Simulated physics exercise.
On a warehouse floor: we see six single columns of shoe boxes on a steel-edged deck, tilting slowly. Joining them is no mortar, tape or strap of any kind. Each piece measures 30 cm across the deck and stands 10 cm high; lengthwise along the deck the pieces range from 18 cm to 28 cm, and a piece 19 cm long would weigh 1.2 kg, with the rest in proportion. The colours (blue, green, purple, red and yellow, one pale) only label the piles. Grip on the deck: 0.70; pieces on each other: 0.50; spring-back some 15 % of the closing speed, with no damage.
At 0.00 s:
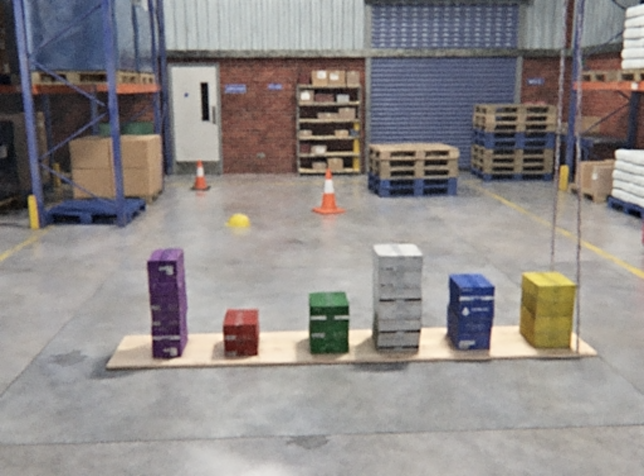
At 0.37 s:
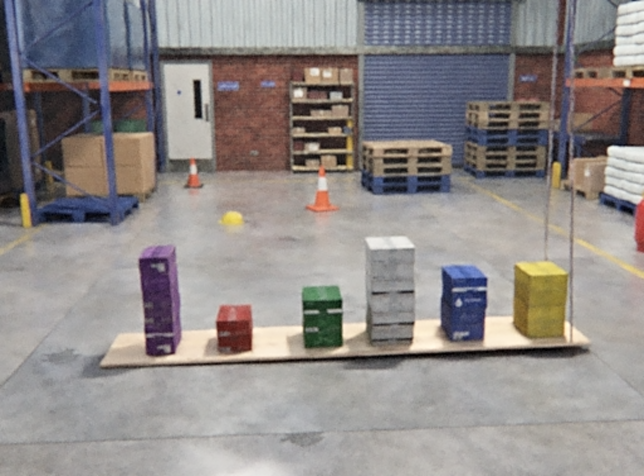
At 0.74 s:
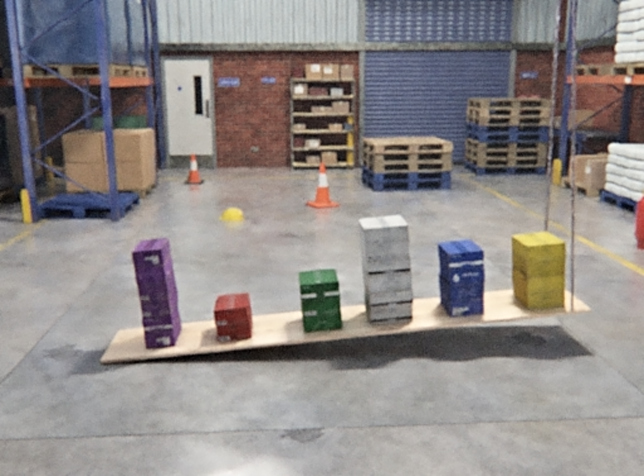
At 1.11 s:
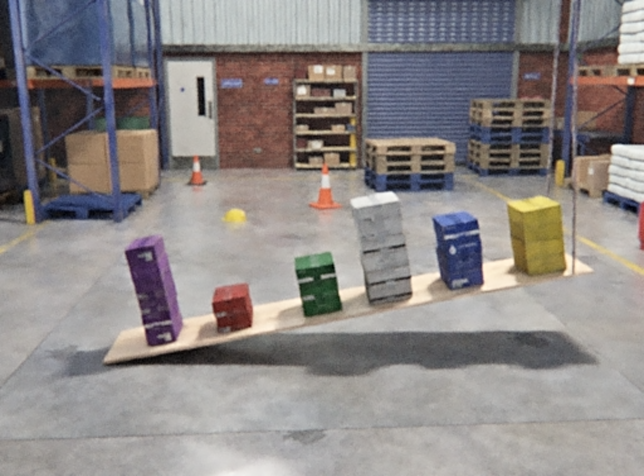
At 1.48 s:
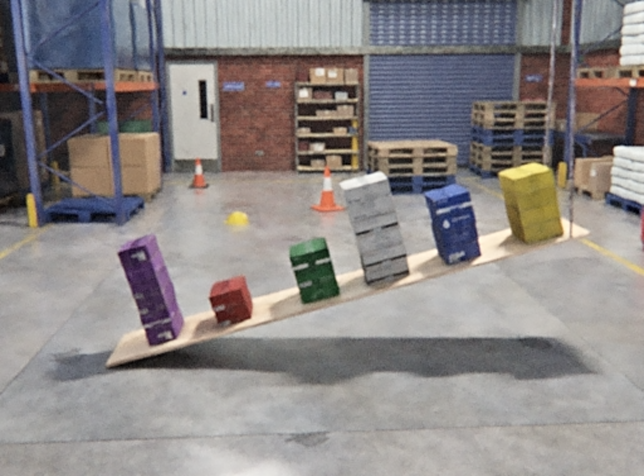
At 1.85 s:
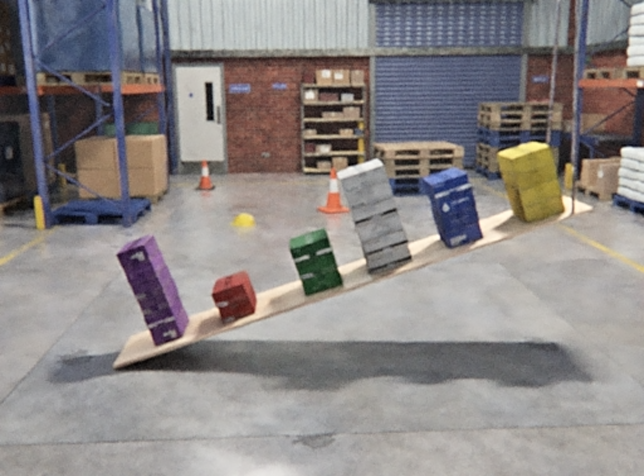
In the video, six columns of purple, red, green, pale grey, blue and yellow boxes stand on a flat board on a warehouse floor; the board's right end rises steadily, and the columns lean left with the slope.
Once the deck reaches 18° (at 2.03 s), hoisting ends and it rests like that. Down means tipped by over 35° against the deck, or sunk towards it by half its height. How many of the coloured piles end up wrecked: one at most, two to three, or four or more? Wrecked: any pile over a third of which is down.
One at most.
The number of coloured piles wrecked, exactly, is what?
1.
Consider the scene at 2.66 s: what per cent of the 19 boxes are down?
At that moment 30 per cent.
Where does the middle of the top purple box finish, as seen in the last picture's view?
I'd point at about (55, 342).
By 2.06 s, slope 18°; none of the 19 other boxes down, 6 disturbed; top purple box tilted 5°.
By 2.40 s, slope 18°; 1 of the 19 other boxes down; top purple box tilted 35°, 54 mm lower.
By 2.66 s, slope 18°; 6 of the 19 other boxes down; top purple box on its side.
When it is over (3.6 s), slope 18°; 6 of the 19 other boxes down; top purple box on its side; top red box unmoved. Wrecked, purple. In pixels of the last frame, middles, top purple box near (55, 342), top red box near (231, 288).
